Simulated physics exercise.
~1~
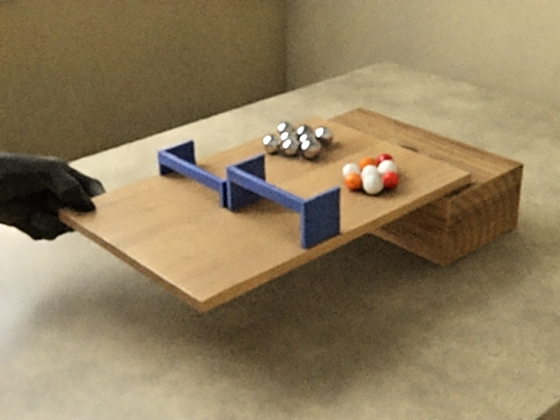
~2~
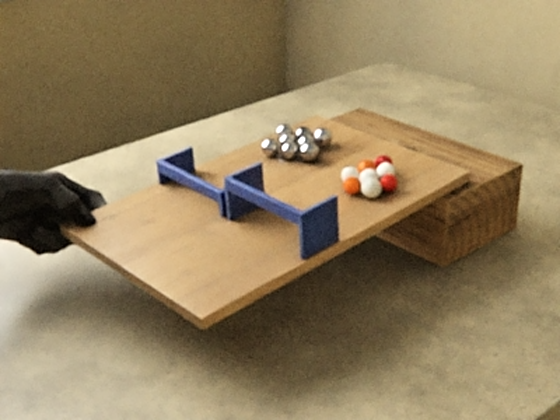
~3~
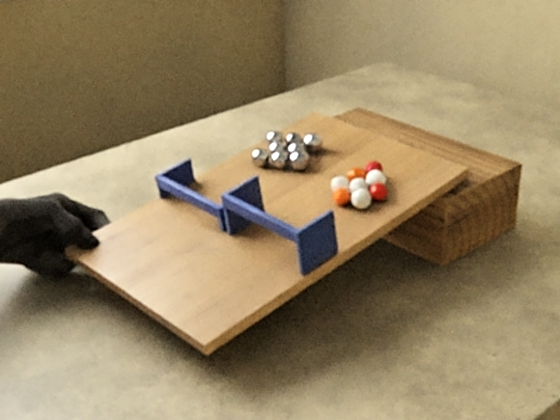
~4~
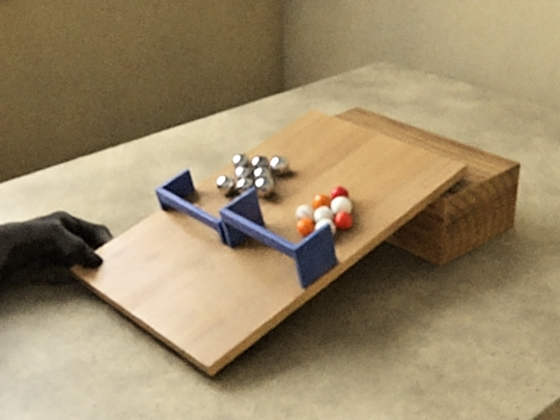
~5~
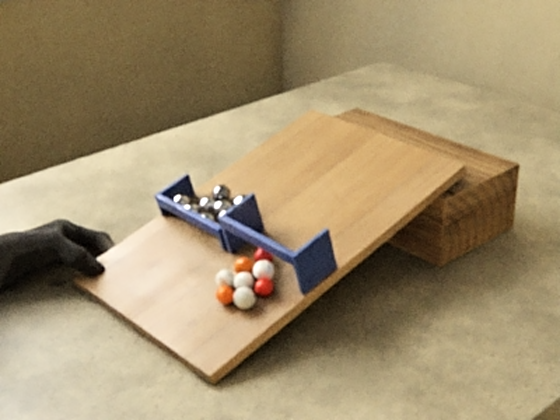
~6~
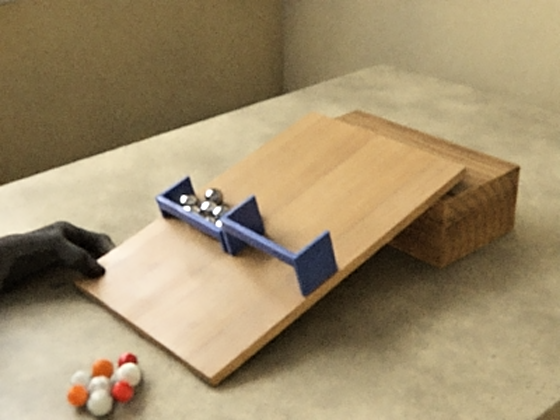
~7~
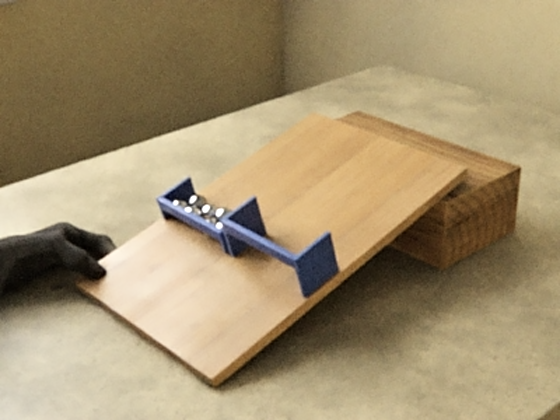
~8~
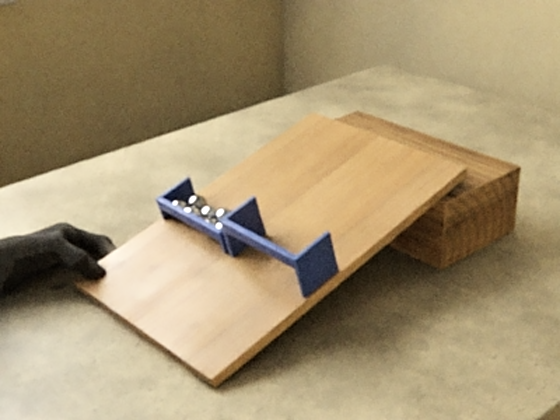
On a pale tabletop, a black-gloved hand lowers the free end of a wooden board propped on a block, and two clusters of balls slide toward blue bars. The orange, red and white ones pass under the front bar and leave the board, while the silver ones rest behind the other.
